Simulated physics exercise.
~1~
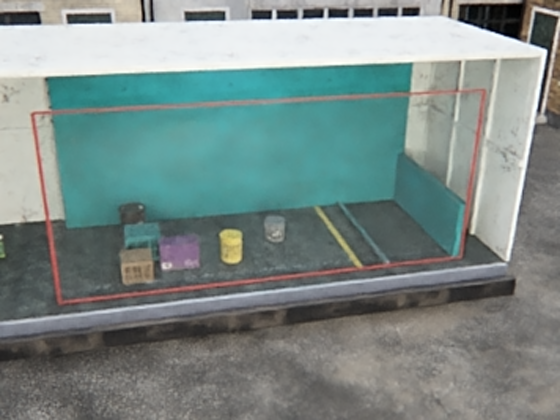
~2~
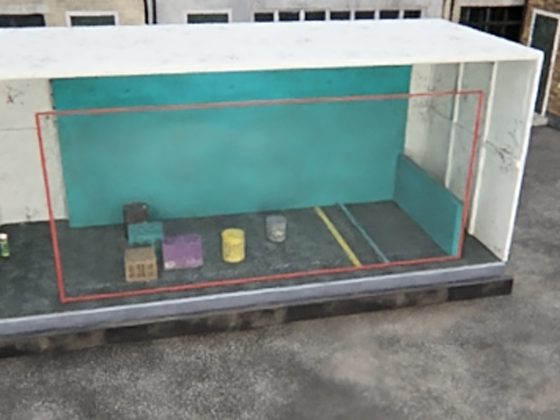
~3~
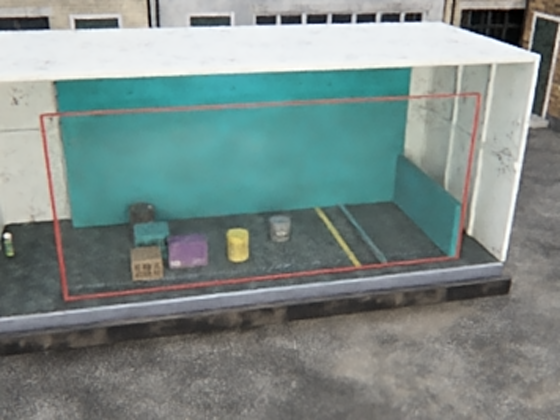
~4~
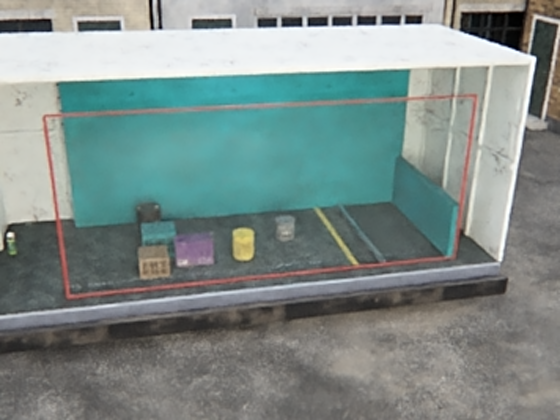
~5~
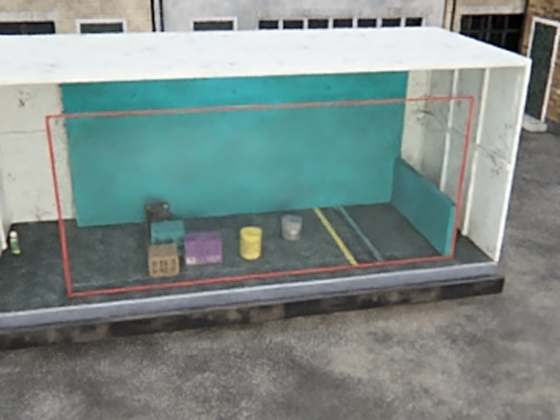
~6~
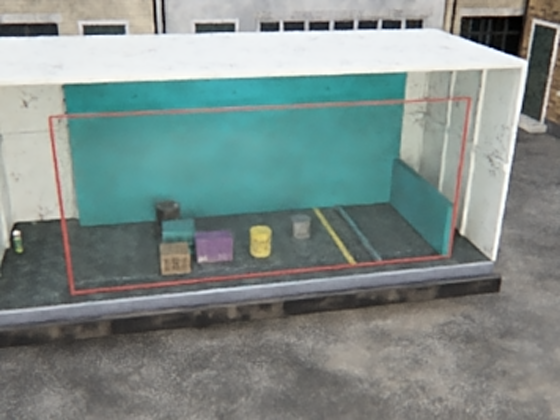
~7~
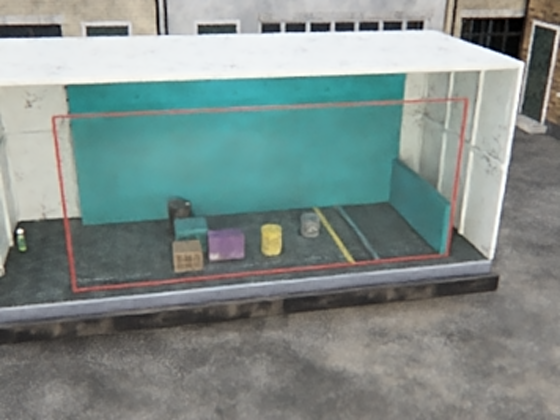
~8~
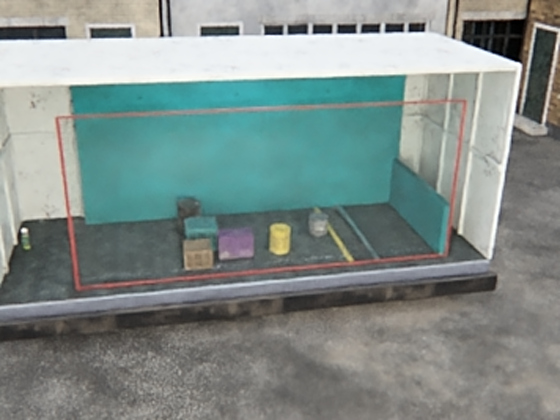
Open-sided white van bay holding crates, a purple carton, a drum and buckets sliding right, all still short of the yellow line.
